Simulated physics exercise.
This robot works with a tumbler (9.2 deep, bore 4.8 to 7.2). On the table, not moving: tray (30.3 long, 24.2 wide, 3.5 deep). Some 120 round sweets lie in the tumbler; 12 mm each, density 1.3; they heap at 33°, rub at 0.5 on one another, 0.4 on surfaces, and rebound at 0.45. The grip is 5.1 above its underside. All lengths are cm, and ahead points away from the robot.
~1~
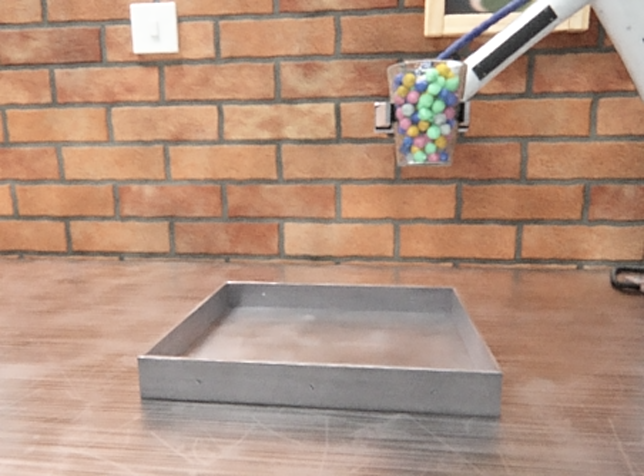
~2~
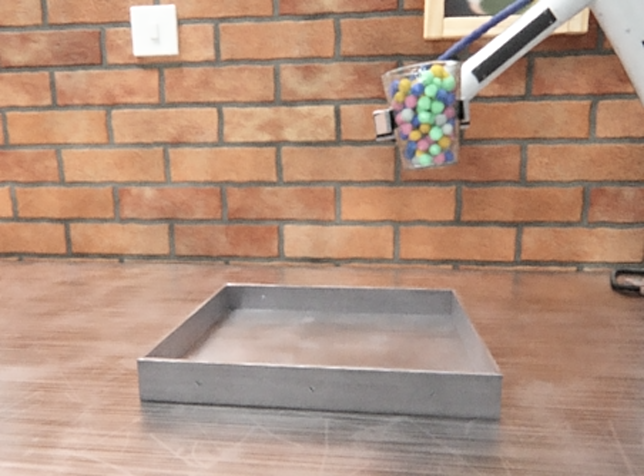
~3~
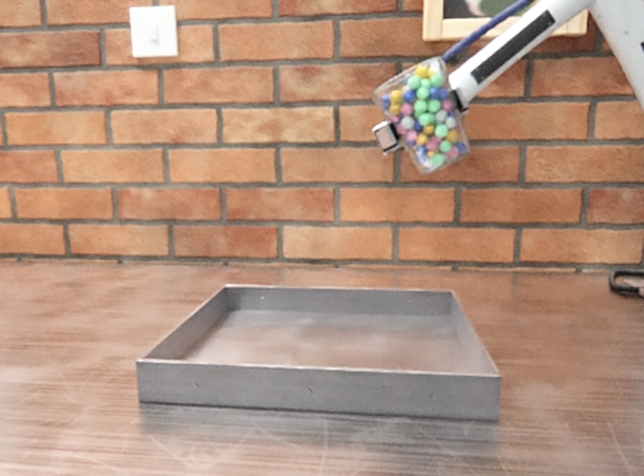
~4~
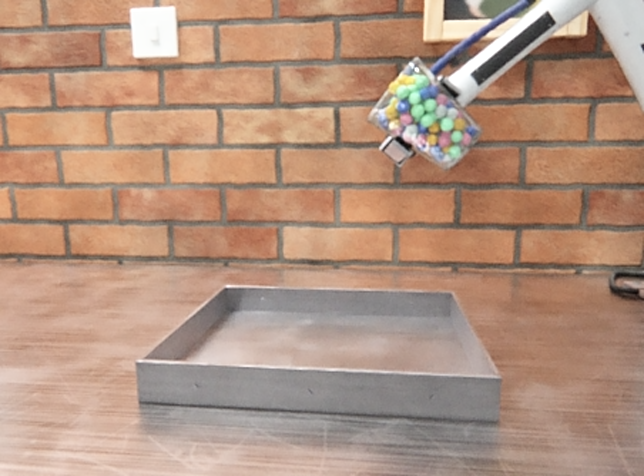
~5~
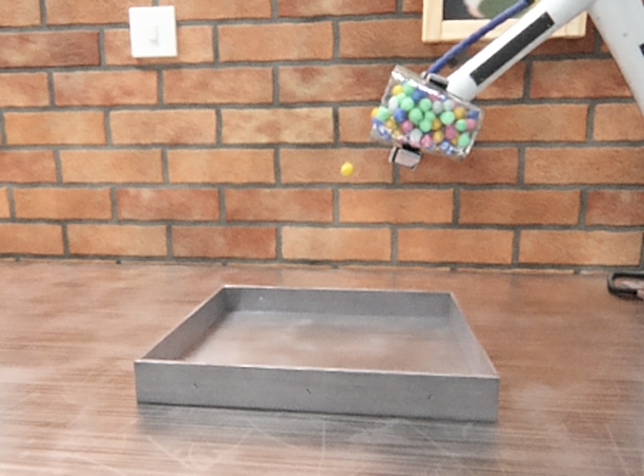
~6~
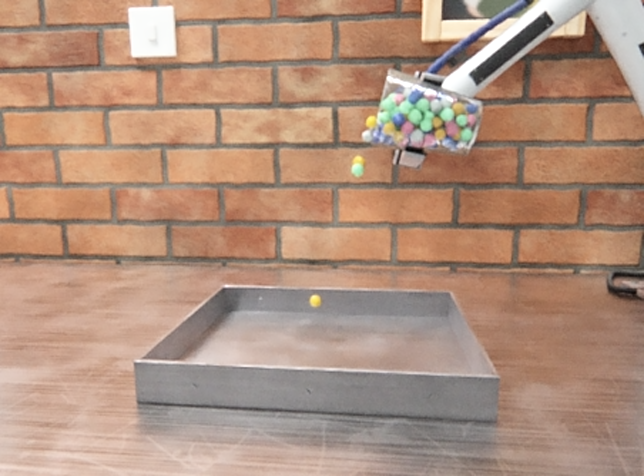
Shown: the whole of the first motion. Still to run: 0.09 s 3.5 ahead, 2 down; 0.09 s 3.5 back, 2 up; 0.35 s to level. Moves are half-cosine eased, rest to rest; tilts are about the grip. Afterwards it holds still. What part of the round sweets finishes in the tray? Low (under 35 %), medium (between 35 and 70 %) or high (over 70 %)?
A medium share, between 35 and 70 %, ends in the tray.
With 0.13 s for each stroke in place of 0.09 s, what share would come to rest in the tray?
In that case some 35 per cent.
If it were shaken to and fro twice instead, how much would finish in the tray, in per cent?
In that case some 50 per cent.
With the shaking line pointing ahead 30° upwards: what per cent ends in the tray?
Some 90 per cent.
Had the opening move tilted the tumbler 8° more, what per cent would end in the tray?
Then about 65 per cent.
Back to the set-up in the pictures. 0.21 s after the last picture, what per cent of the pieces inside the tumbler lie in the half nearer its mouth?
Roughly 60 per cent.
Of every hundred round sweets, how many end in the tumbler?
Some 55 per cent.
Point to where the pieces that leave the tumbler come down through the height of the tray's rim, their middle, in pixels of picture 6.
Around (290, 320).
Then, 0.21 s after the last picture, tilted 75° forward, highest piece 27 above the table; 83 in the tumbler, 5 in the tray, 37 in flight or on a rim.
Then, 0.42 s after the last picture, tilted 16° forward, highest piece 29 above the table; 68 in the tumbler, 52 in the tray, 5 in flight or on a rim.
Then, 0.73 s after the last picture, level, highest piece 27 above the table; 68 in the tumbler, 53 in the tray, 4 on the table or floor.
Then, 1.78 s after the last picture, level, highest piece 27 above the table; 68 in the tumbler, 53 in the tray, 4 on the table or floor.
Final count, 68 in the tumbler, 53 in the tray, 4 on the table or floor. That is 42 % in the tray.
